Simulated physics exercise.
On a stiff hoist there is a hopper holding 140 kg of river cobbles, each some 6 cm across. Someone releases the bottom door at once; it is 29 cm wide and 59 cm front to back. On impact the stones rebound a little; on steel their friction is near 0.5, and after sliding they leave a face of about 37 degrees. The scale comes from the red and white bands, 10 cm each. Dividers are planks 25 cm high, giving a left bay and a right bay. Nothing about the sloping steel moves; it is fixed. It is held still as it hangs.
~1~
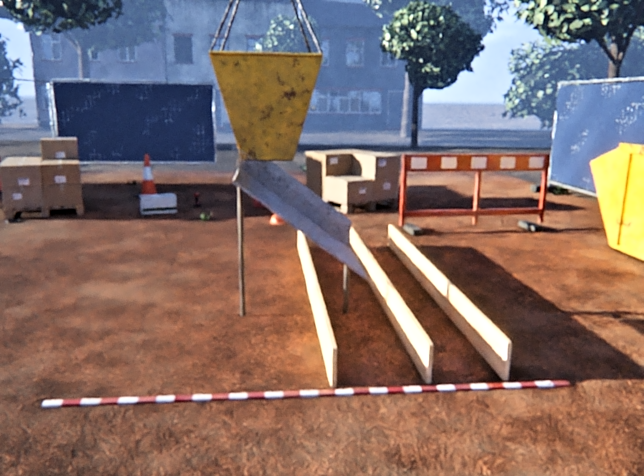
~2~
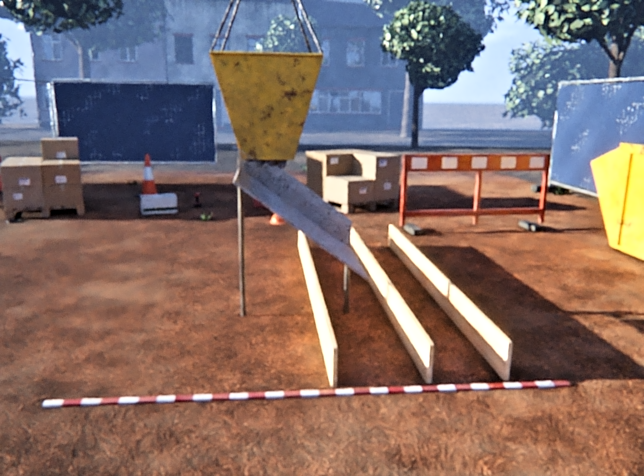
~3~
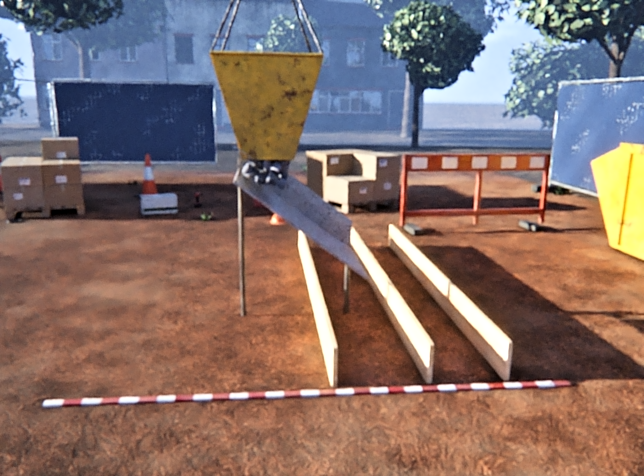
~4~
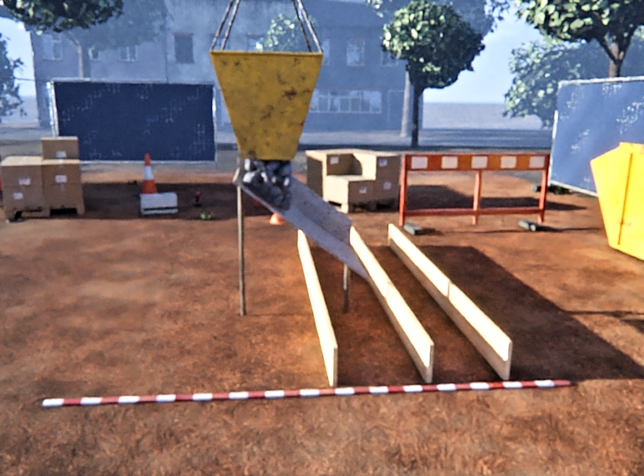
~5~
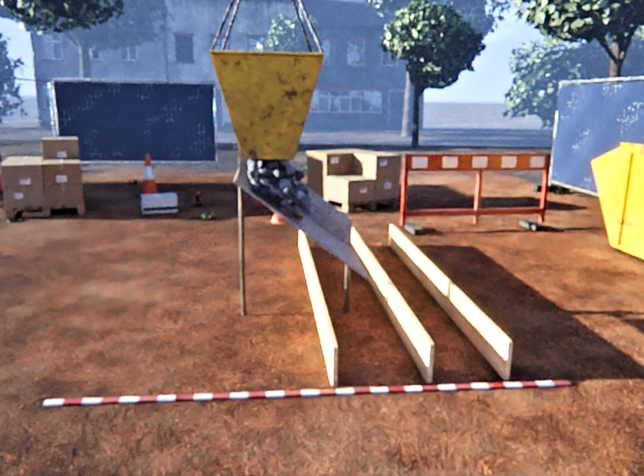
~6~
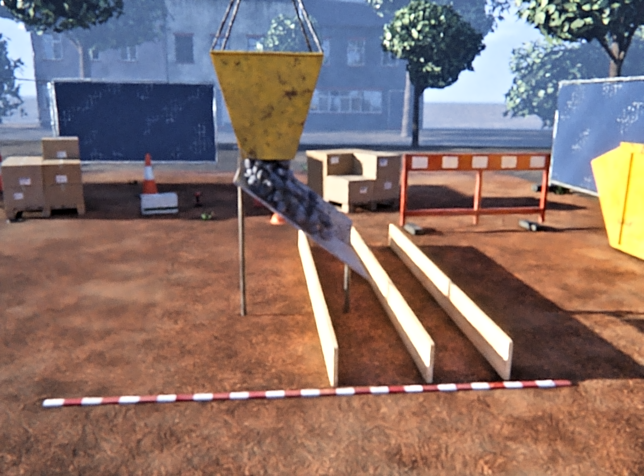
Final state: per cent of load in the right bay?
52 per cent.
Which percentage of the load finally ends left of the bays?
0 % of the load.
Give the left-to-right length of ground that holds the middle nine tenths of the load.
About 80 cm.
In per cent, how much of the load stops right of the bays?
0 in a hundred, roughly.
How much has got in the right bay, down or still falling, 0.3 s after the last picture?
Something like 0 percent.
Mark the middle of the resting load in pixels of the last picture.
(410, 331).
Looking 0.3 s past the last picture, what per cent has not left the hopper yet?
Roughly 15 percent, give or take.
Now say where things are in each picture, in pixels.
In the first frame, the outlet is at (268, 151); nothing has dropped yet.
In the second frame, the outlet is at (268, 151); 6 % is out.
In the third frame, outlet at (268, 151), the stream shows down to (278, 179); 87 % still inside.
In the fourth frame, outlet at (268, 151), the stream shows down to (285, 201); 79 % still inside.
In the fifth frame, outlet at (269, 151), the stream shows down to (298, 210); 70 % still inside.
In the sixth frame, outlet at (269, 151), the stream shows down to (325, 227); 60 % still inside.
Then, 0.3 s after the last picture, 16 % in the hopper, 70 % on the steel, 2 % falling or lying left of the bays, 11 % falling or lying in the left bay, 1 % falling or lying in the right bay; the stones farthest right are at (412, 297).
Then, 0.7 s after the last picture, 0 % in the hopper, 44 % on the steel, 35 % falling or lying in the left bay, 21 % falling or lying in the right bay; the stones farthest right are at (460, 327).
Then, 1.3 s after the last picture, 0 % in the hopper, 52 % falling or lying in the left bay, 48 % falling or lying in the right bay; the stones farthest right are at (486, 335).
Then, 2.2 s after the last picture, 0 % in the hopper, 48 % falling or lying in the left bay, 52 % falling or lying in the right bay; the stones farthest right are at (492, 336).
Then, 4.1 s after the last picture, 0 % in the hopper, 48 % in the left bay, 52 % in the right bay; the stones farthest right are at (492, 336).
